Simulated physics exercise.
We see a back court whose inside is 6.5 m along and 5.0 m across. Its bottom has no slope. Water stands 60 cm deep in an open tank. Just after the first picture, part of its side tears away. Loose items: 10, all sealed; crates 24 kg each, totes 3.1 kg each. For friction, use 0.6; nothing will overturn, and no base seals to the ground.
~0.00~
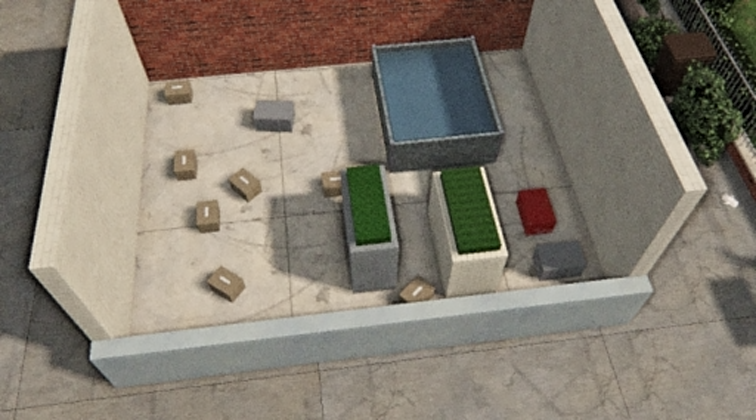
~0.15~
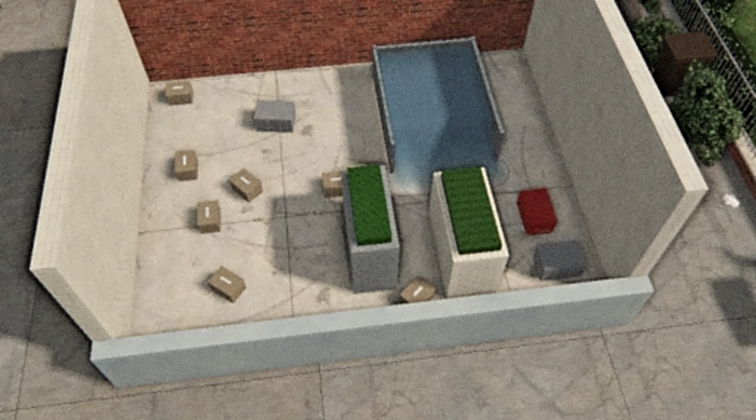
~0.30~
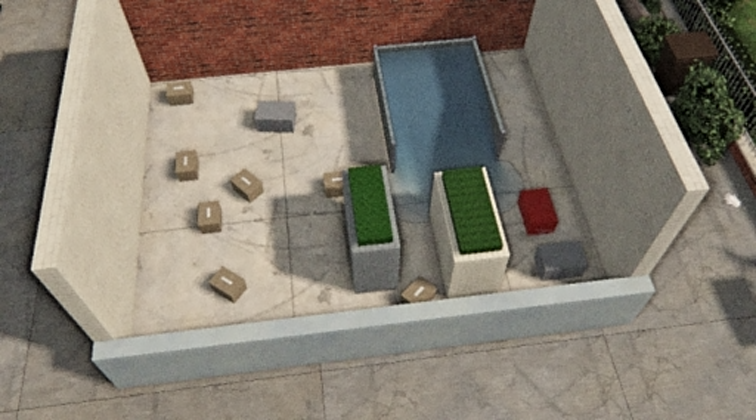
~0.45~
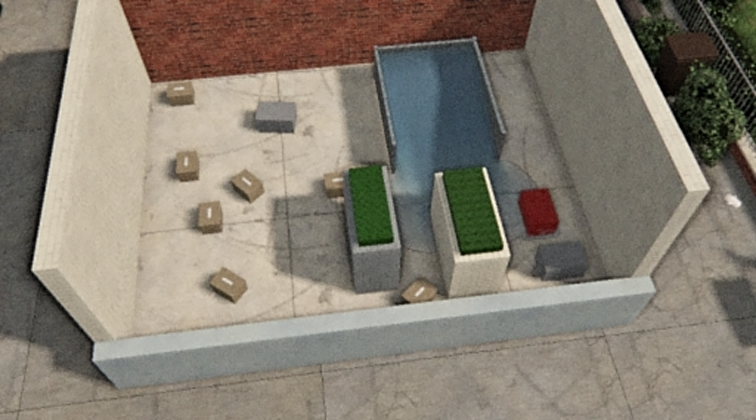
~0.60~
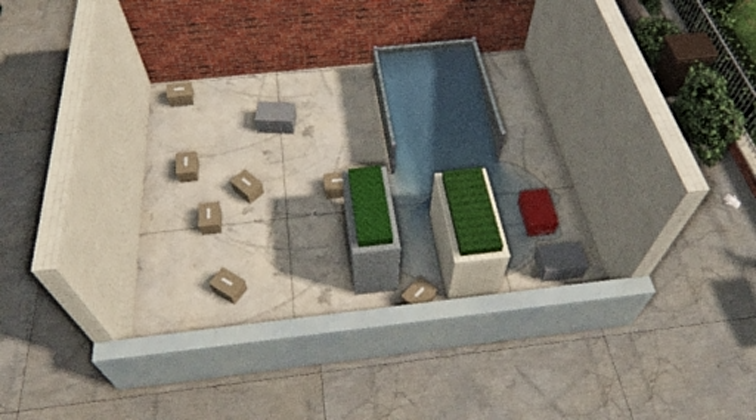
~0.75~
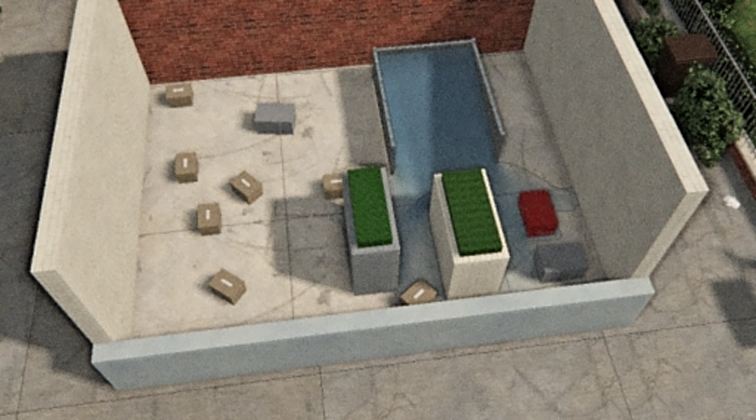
A walled back court with a pale concrete floor and a brick rear wall is seen from high above the low front wall. Cardboard-brown boxes lie scattered left and centre near a grey one, two grass-topped blocks stand mid-court, and red and grey boxes sit right. The rear tank's front side gives way and water spreads forward around the blocks, while the boxes barely move and the view stays still.
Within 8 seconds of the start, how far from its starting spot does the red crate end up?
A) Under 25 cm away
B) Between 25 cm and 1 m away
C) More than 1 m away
More than 1 m away.
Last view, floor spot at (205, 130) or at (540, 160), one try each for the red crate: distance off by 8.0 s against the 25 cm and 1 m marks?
In that order: It hardly budges; it goes a long way.
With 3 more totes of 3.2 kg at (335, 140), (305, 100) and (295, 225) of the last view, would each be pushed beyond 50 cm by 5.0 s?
Answers, first to last: Not exceeding, not exceeding, exceeding.
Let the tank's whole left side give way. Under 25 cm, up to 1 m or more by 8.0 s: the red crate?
Result: The red crate remains where it was.
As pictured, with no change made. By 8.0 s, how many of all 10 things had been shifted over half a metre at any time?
Counting them up, I find 9.
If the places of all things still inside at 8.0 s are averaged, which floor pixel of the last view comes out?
They average out to somewhere around (292, 147).
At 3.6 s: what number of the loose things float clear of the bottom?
7.
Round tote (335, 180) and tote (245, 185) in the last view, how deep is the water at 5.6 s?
2 and 6 cm.
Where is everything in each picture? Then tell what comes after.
In the first picture, the red crate at (538, 206) rests on the ground; water covers 3.3 m2; 0 of 10 have shifted.
In the second picture, the red crate at (538, 206) rests on the ground; water covers 4.2 m2; 0 of 10 have shifted.
In the third picture, the red crate at (539, 206) rests on the ground; water covers 5.2 m2; 0 of 10 have shifted.
In the fourth picture, the red crate at (540, 206), on the bottom; 6.0 m2 under water; 0 of 10 have shifted.
In the fifth picture, the red crate at (540, 207), on the bottom; 6.9 m2 under water; 0 of 10 have shifted.
In the sixth picture, the red crate at (539, 208) rests on the ground; 7.6 m2 under water; 0 of 10 have shifted.
After 1.6 s the red crate is near (583, 219), 0.6 m from its start, afloat; 2 afloat.
After 3.6 s the red crate is near (532, 211), 0.2 m from its start, afloat; 7 afloat.
After 5.6 s the red crate is near (464, 147), 1.5 m from its start, aground; 7 afloat.
After 8.0 s the red crate is near (428, 153), 1.8 m from its start, afloat; 8 afloat.
